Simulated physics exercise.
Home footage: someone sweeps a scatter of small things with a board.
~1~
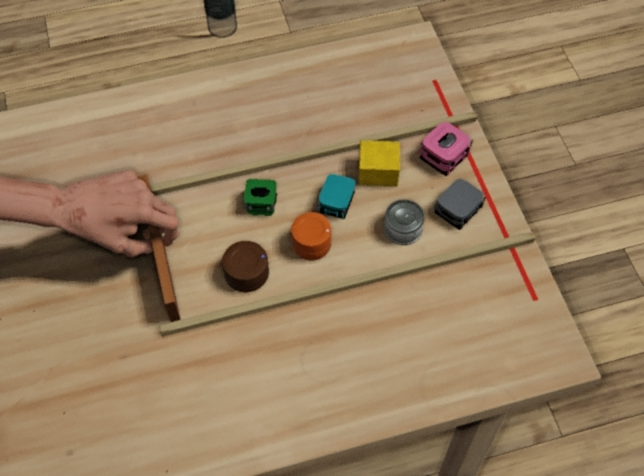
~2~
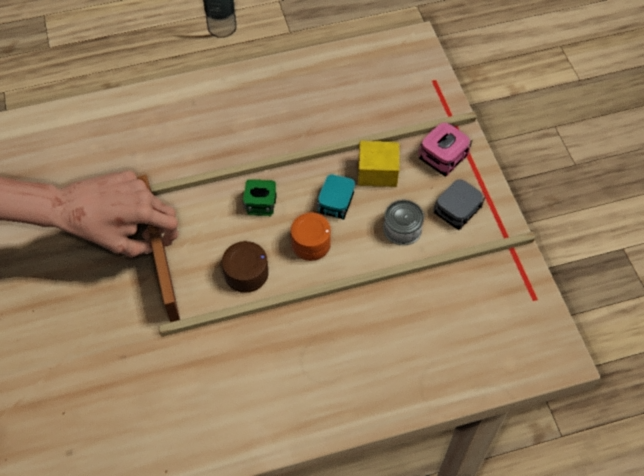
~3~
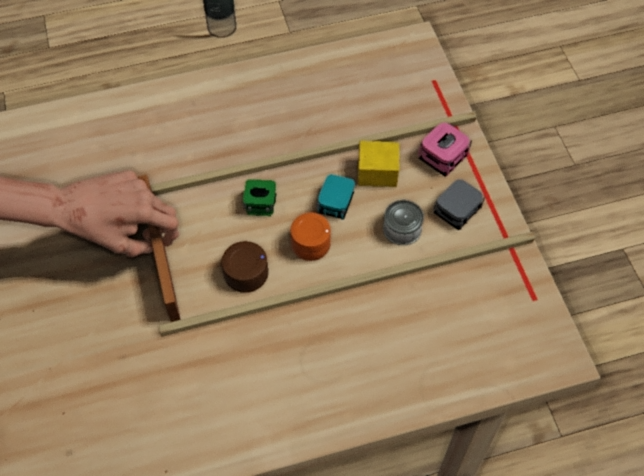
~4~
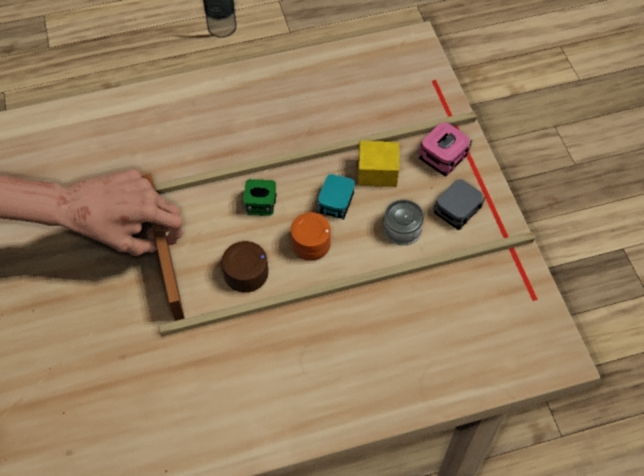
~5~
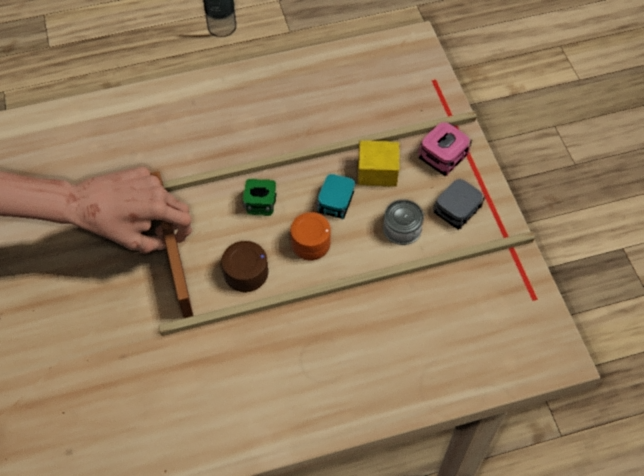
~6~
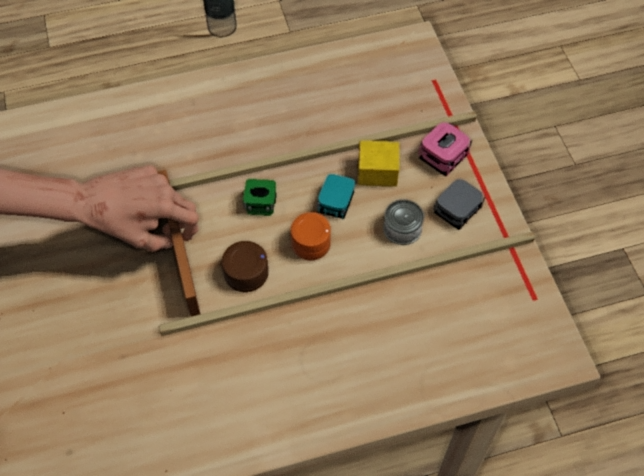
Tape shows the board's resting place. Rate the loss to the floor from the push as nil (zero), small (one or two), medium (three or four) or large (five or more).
The loss is large.
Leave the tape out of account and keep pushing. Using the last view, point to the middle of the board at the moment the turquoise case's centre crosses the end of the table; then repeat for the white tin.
The turquoise case puts it at (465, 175), the white tin at (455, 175).
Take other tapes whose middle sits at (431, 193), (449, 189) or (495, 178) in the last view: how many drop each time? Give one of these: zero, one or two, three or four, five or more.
In order: One or two, three or four, five or over.
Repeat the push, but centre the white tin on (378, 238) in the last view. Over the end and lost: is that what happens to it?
Placed like that, the white tin cannot stay.
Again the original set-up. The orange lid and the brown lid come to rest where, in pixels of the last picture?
The orange lid ends at (502, 175) and the brown lid at (522, 212).
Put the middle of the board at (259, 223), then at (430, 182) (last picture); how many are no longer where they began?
The counts are 3 and 8.
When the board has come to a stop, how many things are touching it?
That number would be 3.
A little later, none off yet; pink case at rest near (445, 149); grey case at rest near (459, 204); white tin at rest near (404, 222).
Next, none off yet; pink case shifted a little near (458, 147); grey case at rest near (459, 204); white tin shifted a little near (419, 217).
Later still, one off so far; pink case dropping near (510, 224); grey case tilted a little near (519, 181); white tin shifted well along near (488, 197).
When it is over, the number that fall off is five or more; down, turquoise case, yellow block, white tin, grey case and pink case.
